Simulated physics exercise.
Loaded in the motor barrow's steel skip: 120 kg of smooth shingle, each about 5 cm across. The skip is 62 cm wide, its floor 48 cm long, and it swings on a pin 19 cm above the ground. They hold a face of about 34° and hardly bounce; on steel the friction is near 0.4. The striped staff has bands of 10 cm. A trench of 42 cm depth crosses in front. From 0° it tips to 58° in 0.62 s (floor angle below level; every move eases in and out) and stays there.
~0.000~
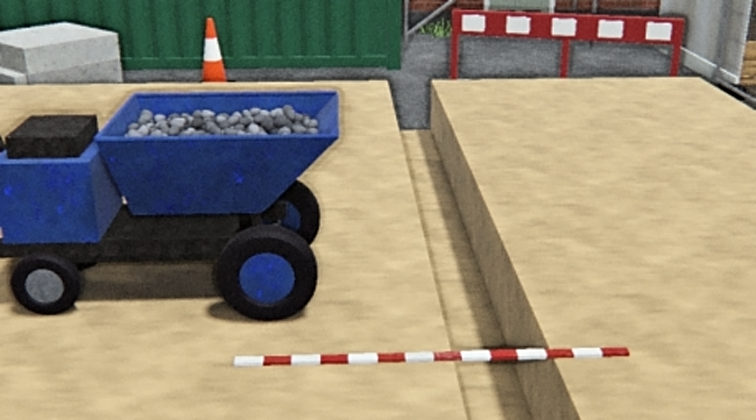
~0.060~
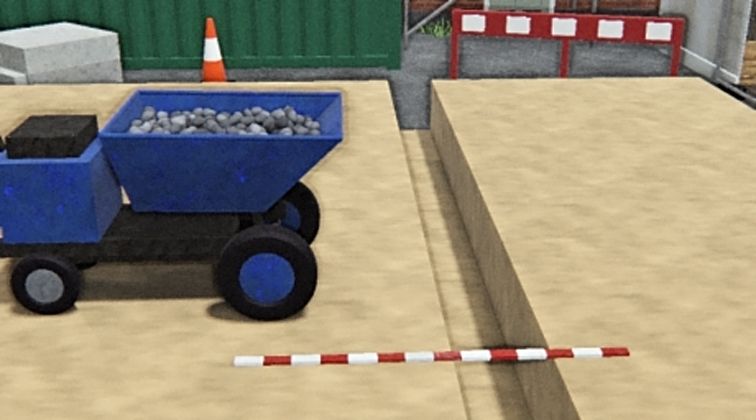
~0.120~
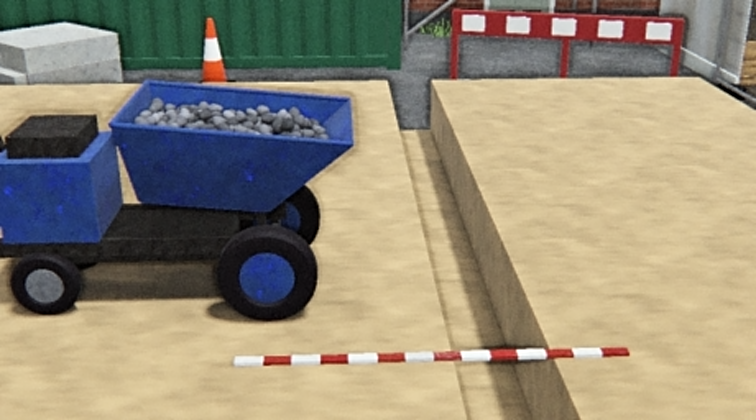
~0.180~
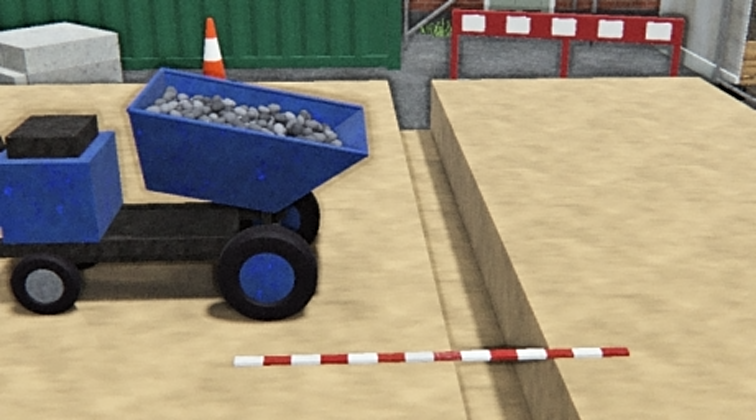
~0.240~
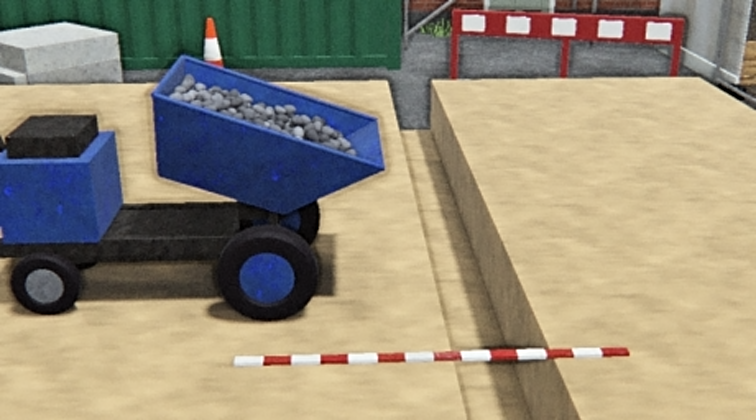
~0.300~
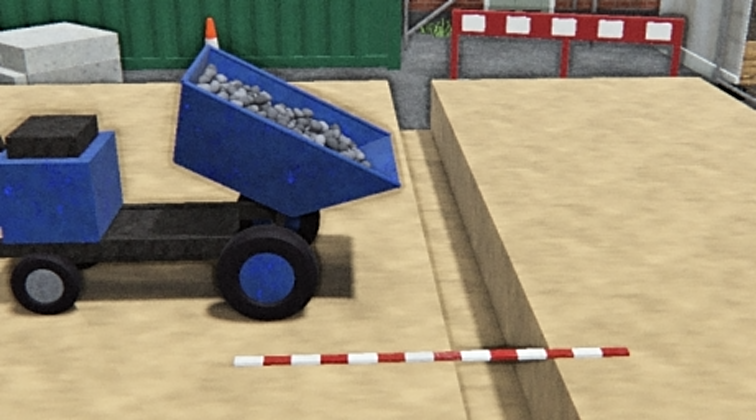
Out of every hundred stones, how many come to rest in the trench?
Some 90 per cent of it.
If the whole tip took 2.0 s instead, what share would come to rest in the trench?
Then about 100 per cent.
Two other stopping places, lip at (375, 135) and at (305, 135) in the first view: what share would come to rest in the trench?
Near 70 per cent from the first place, 90 from the second.
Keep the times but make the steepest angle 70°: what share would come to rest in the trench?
In that case some 95 per cent.
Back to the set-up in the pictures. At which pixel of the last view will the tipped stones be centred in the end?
Around (480, 348).
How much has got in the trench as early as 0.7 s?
About 15 per cent by then.
After 0.5 s the floor is at 48°; 100 % in the skip; the foremost stones are at (396, 200).
After 0.7 s the floor is at 58°; 86 % in the skip, 1 % short of the trench, 13 % in the trench; the foremost stones are at (485, 260).
After 1.1 s the floor is at 58°; 37 % in the skip, 1 % short of the trench, 52 % in the trench, 10 % past the trench; the foremost stones are at (622, 283).
After 3.0 s the floor is at 58°; 0 % in the skip, 90 % in the trench, 10 % past the trench; the foremost stones are past the picture's edge.
